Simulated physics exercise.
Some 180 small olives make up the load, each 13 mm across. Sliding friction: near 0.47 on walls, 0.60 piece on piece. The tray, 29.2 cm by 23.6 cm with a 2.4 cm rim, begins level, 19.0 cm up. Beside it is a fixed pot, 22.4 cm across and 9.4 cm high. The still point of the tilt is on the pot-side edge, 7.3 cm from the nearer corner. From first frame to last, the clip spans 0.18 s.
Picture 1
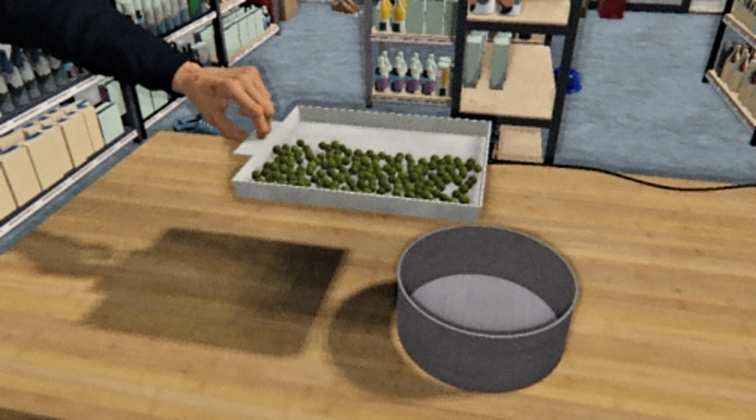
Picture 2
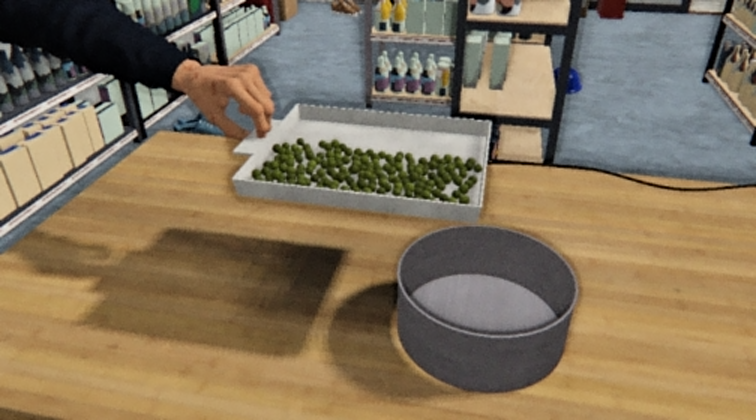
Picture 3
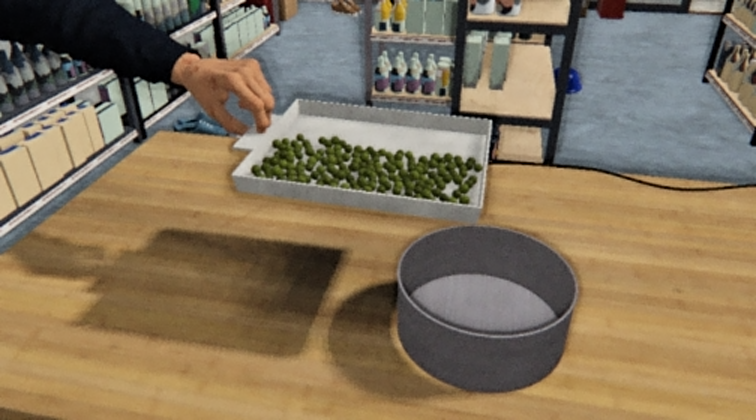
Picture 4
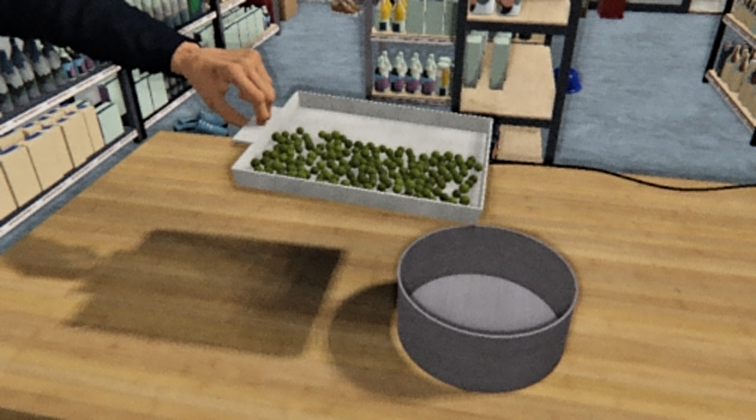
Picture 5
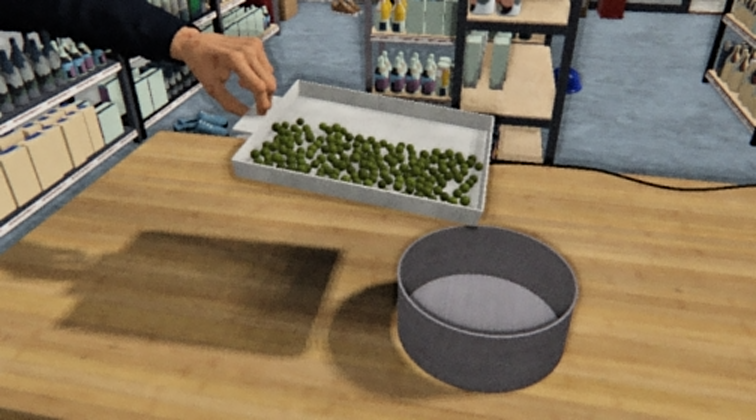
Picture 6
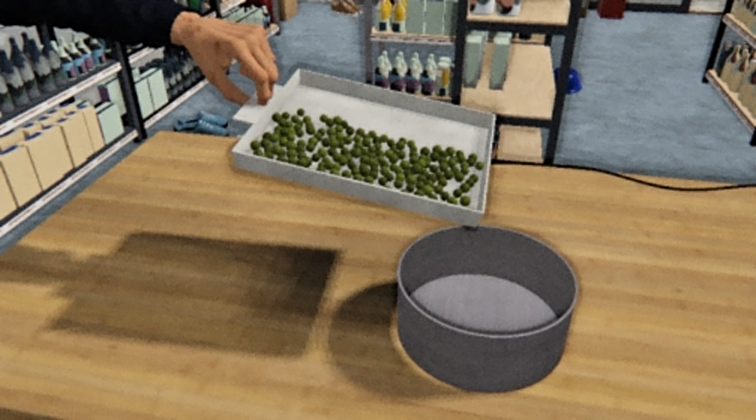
A white tray of small green olives sat level above a wooden table, then slowly tilted down toward the dark round pot at right, a hand by its raised left end, the olives barely shifting.
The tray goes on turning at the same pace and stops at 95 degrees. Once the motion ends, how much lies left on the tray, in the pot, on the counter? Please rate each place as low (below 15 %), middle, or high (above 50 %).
Left on the tray: Low, pot: High, counter: Low.
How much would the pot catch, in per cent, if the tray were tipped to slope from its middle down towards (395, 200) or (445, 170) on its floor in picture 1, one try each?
Near 55 and 60 percent, in that order.
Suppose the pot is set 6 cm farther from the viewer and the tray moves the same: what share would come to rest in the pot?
Expect something close to 75 per cent.
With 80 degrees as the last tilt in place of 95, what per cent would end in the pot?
I'd put it at close to 65 per cent.
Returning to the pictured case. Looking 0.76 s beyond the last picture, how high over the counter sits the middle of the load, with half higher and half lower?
The halfway mark is near 28 cm.
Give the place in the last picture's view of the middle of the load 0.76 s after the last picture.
(455, 146) or thereabouts.
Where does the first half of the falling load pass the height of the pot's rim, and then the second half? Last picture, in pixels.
Roughly (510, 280) to begin with, later roughly (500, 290).
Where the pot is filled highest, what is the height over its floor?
About 3.0 cm.
Then, 0.46 s after the last picture, tilt 51 degrees; the tray holds 100 %, the pot 0 %.
Then, 0.76 s after the last picture, tilt 78 degrees; the tray holds 100 %, the pot 0 %.
Then, 1.17 s after the last picture, tilt 95 degrees; the tray holds 15 %, the pot 75 %.
In the end, tray 0 %, pot 95 %, counter 0 %.
